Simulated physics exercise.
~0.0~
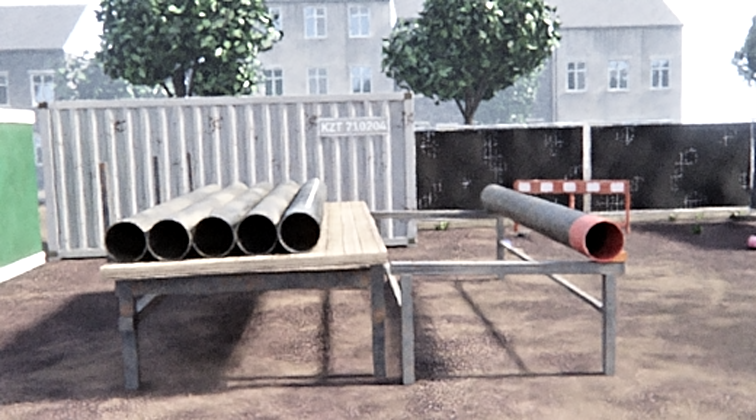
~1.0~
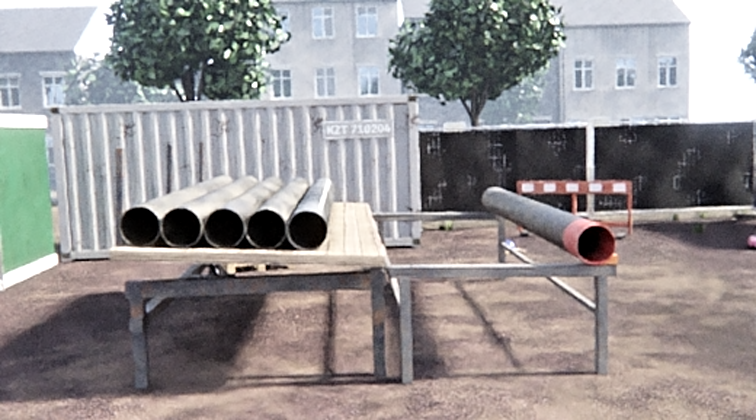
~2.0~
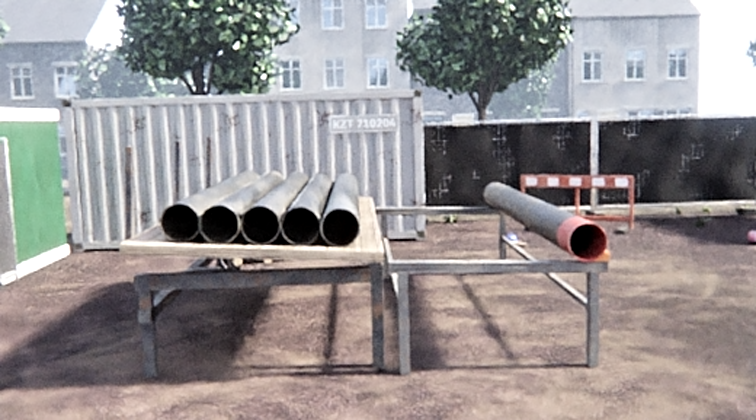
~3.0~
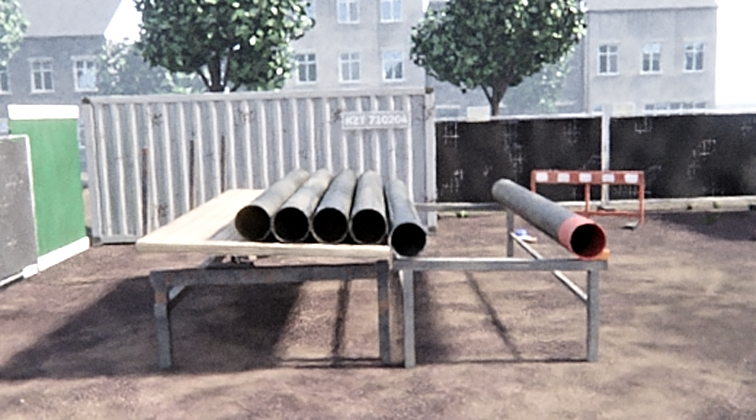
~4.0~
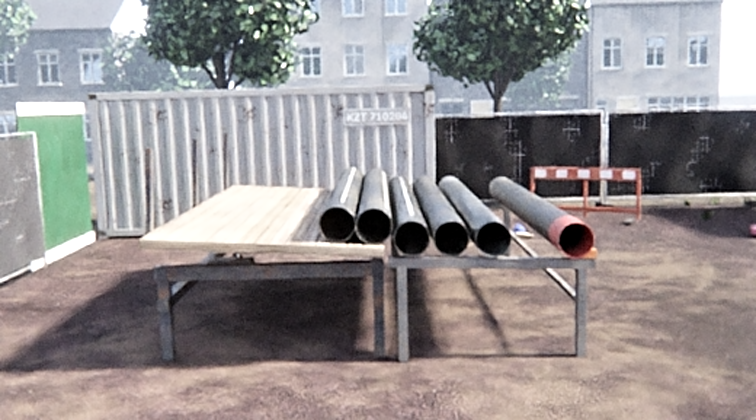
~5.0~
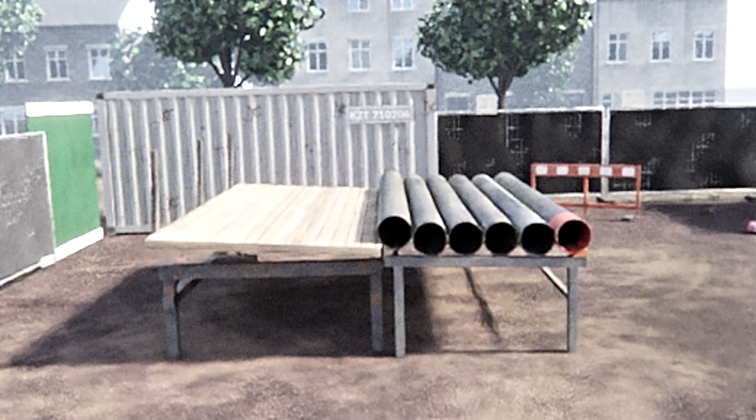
Five dark pipes rolled to the right off a tilting wooden table onto a metal rack, where a red-ended pipe already lay near the far end, and they finished packed side by side against it, with none falling off and the tabletop left empty.
